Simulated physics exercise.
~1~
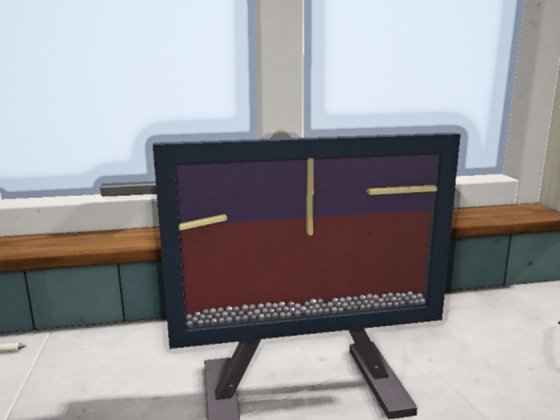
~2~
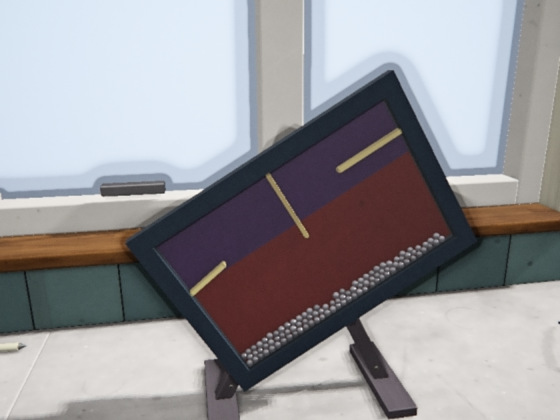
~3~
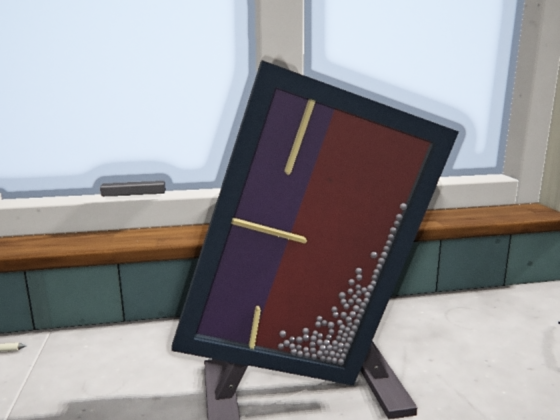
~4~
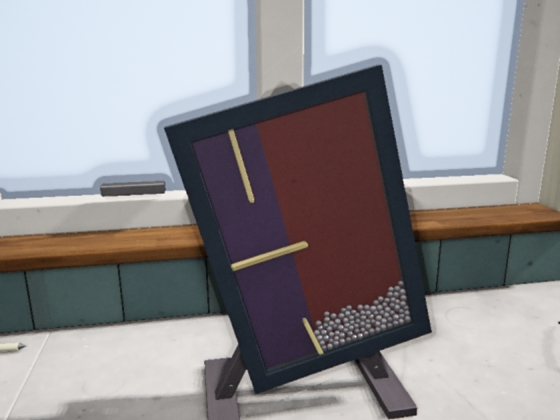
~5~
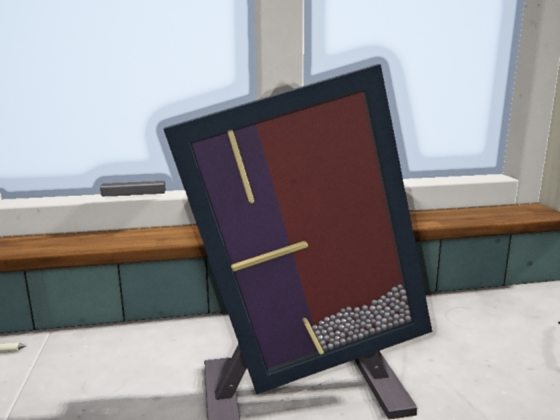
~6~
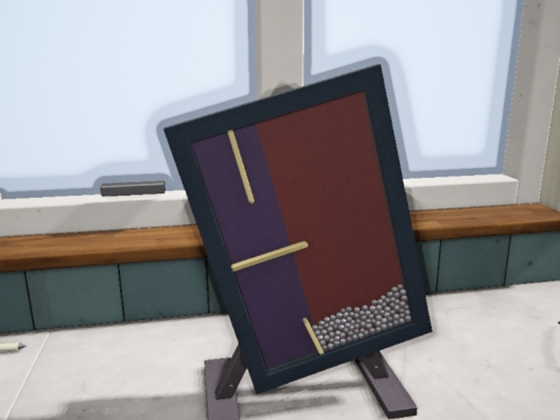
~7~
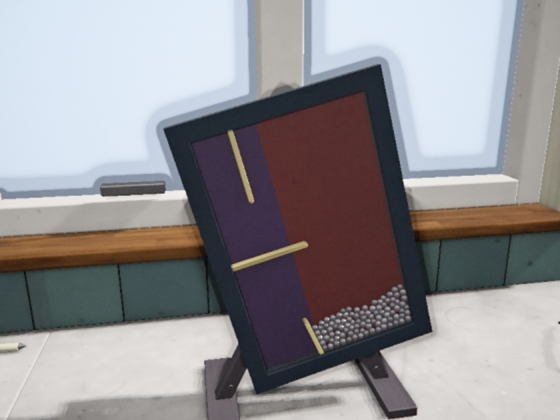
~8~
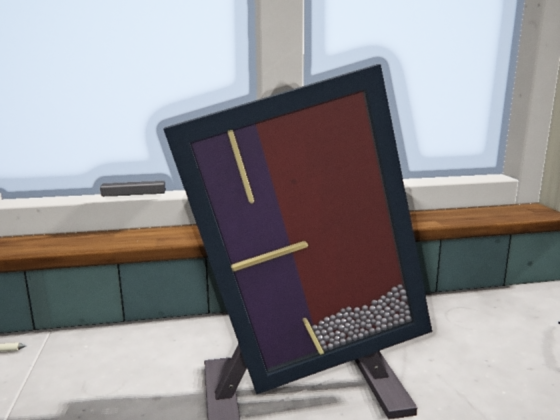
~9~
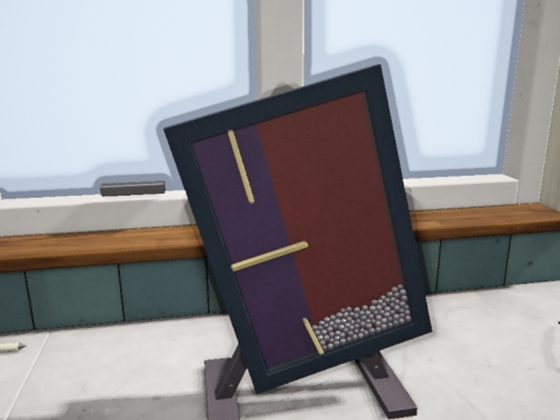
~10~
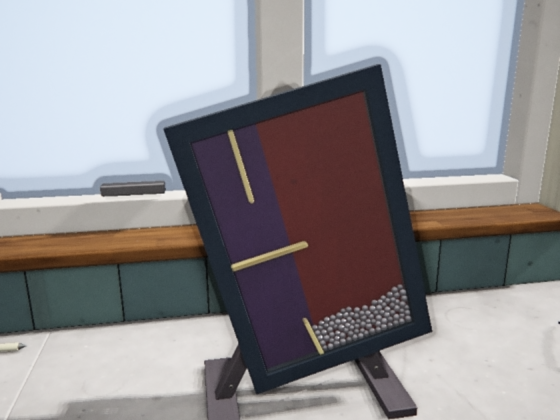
On a worktop by a window, a shallow framed box painted red and purple swung anticlockwise to just past upright, sending its small steel balls sliding and tumbling, then stopped there, with the balls lying still in the lower right corner, all on red.
